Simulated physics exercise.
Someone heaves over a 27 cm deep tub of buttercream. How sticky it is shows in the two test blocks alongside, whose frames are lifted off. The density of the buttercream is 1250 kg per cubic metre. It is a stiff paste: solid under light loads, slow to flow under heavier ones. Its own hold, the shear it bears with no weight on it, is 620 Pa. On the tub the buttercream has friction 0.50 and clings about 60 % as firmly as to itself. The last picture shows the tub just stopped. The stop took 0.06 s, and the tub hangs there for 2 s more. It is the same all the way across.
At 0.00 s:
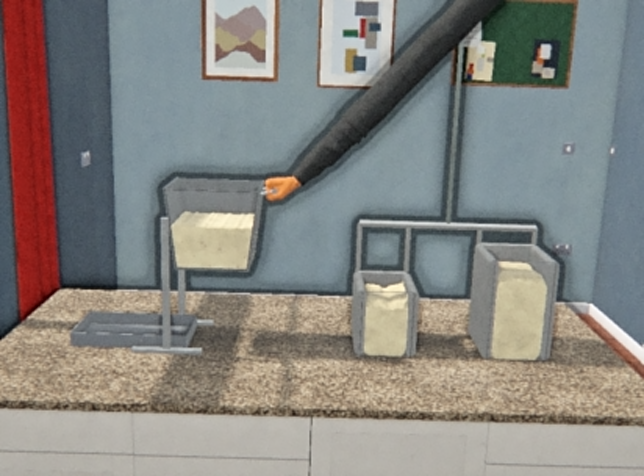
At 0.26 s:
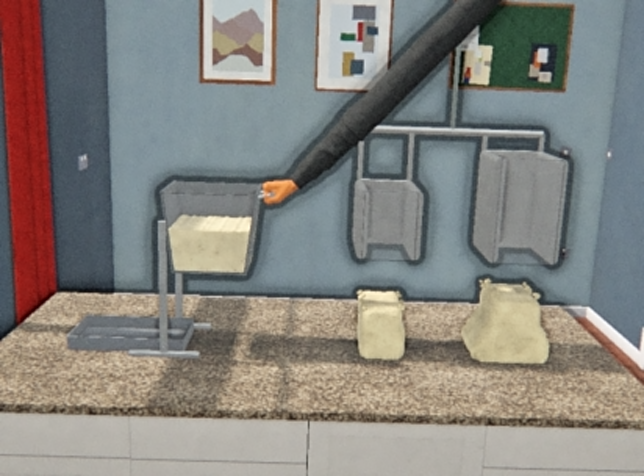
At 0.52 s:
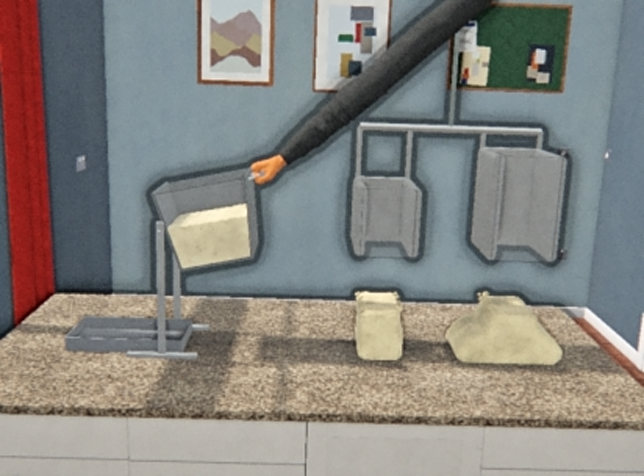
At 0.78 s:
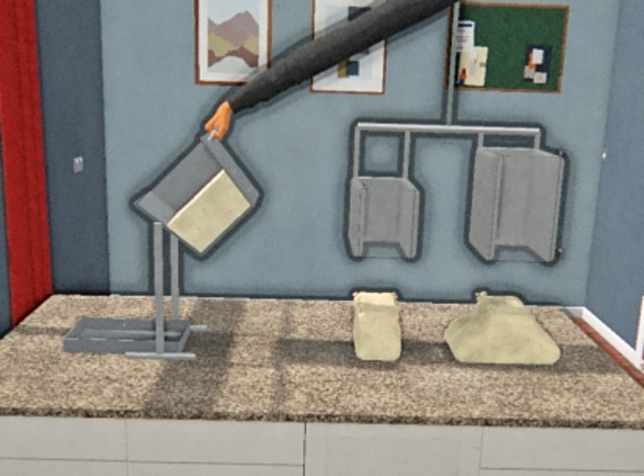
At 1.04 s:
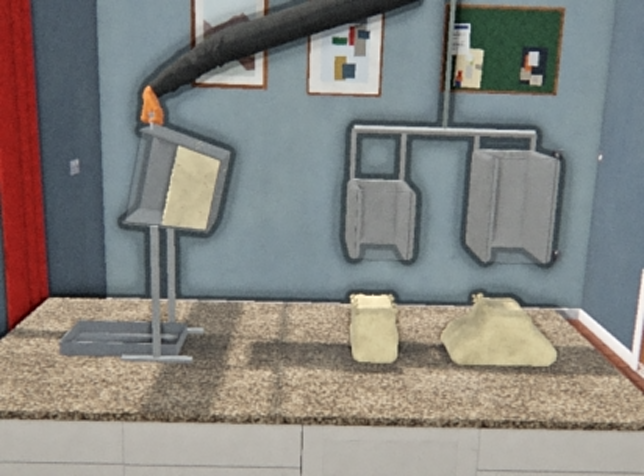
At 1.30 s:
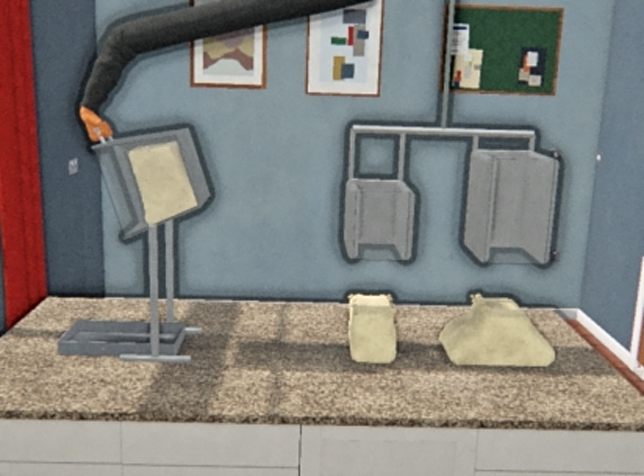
On a speckled counter, grey moulds lifting off two cream blocks, the right one slumping, as a gloved hand swivels a tub leftward.
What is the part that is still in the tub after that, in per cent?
The part that is still in the tub after that is near 0 %.
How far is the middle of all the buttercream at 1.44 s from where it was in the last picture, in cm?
About 9 cm.
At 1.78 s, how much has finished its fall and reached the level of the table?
About 35 %.
By 1.44 s, the tub is at 107 degrees and holds 98 %.
By 1.61 s, the tub is at 107 degrees and holds 33 %.
By 1.78 s, the tub is at 107 degrees and holds 0 %.
By 1.95 s, the tub is at 107 degrees and holds 0 %.
By 3.30 s, at the end, the tub is at 107 degrees and holds 0 %.
